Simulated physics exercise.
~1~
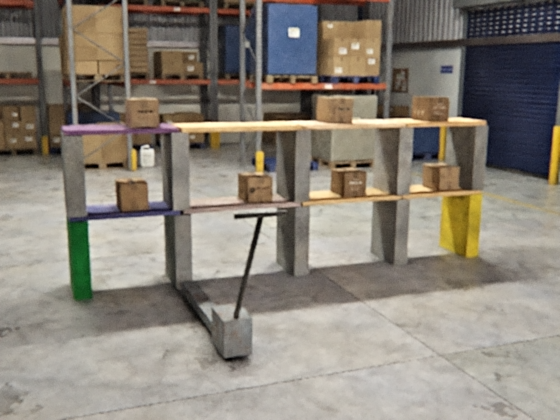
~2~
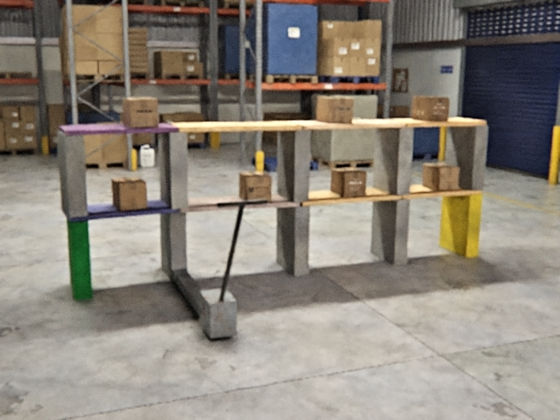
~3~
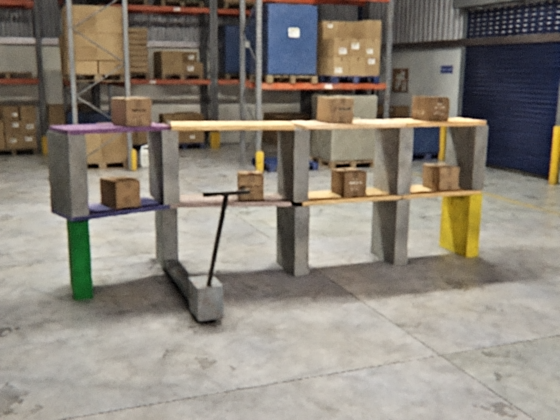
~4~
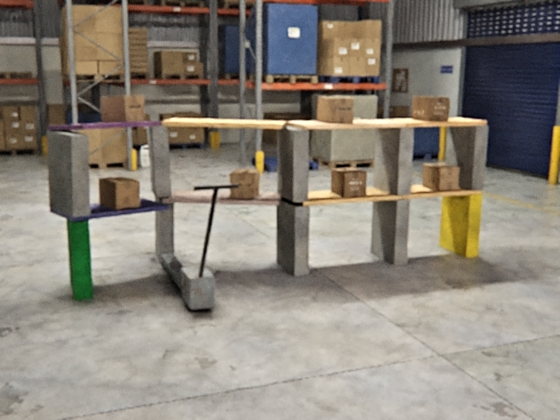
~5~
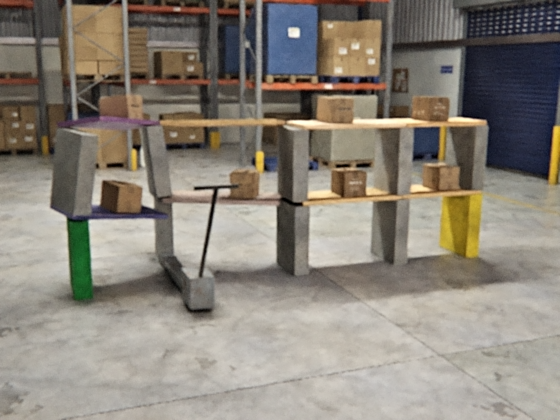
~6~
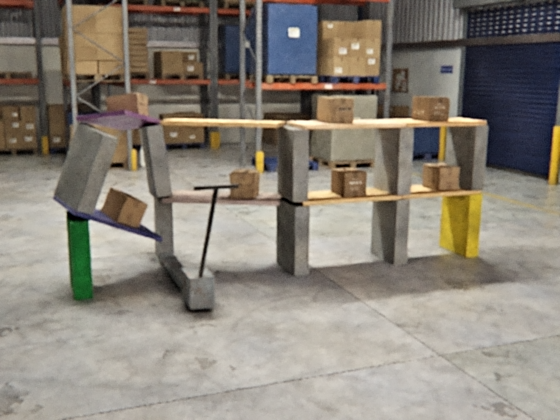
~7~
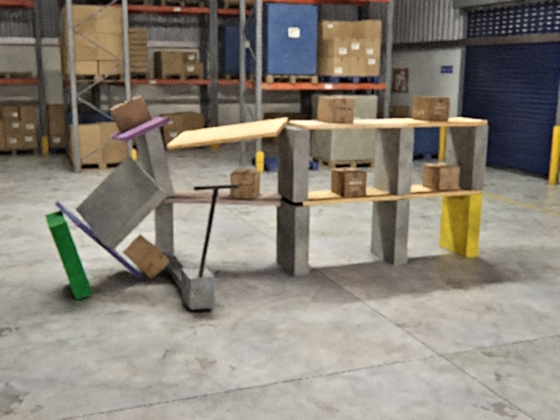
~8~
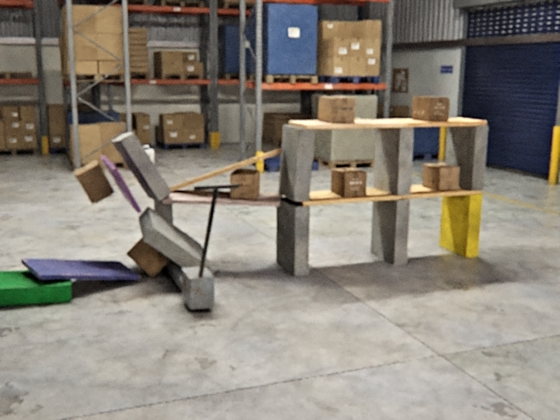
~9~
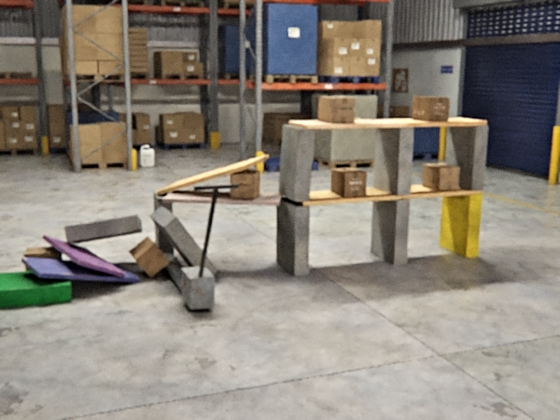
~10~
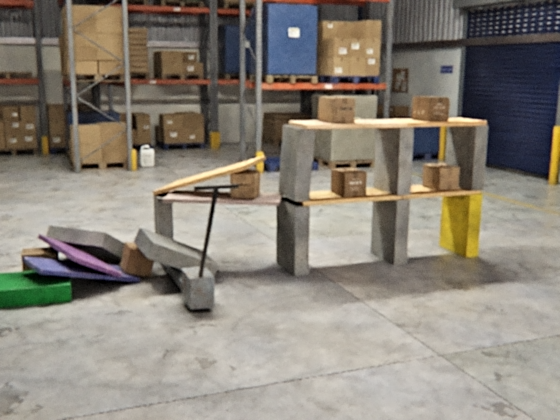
At first, a two-tier row of boards on grey blocks, each bay holding small boxes, stands in a warehouse while a low jack with a tall handle sits at the foot of one upright near the left. The jack slides inward, pushing that upright, and the purple and blue boards shift left before it stops. The left bay then leans and the blue board tips, sliding its box down. The green upright topples leftward, and the purple board and its box tumble after it. Finally the left end lies heaped on the floor, one pale board slopes down, and the right side still stands.
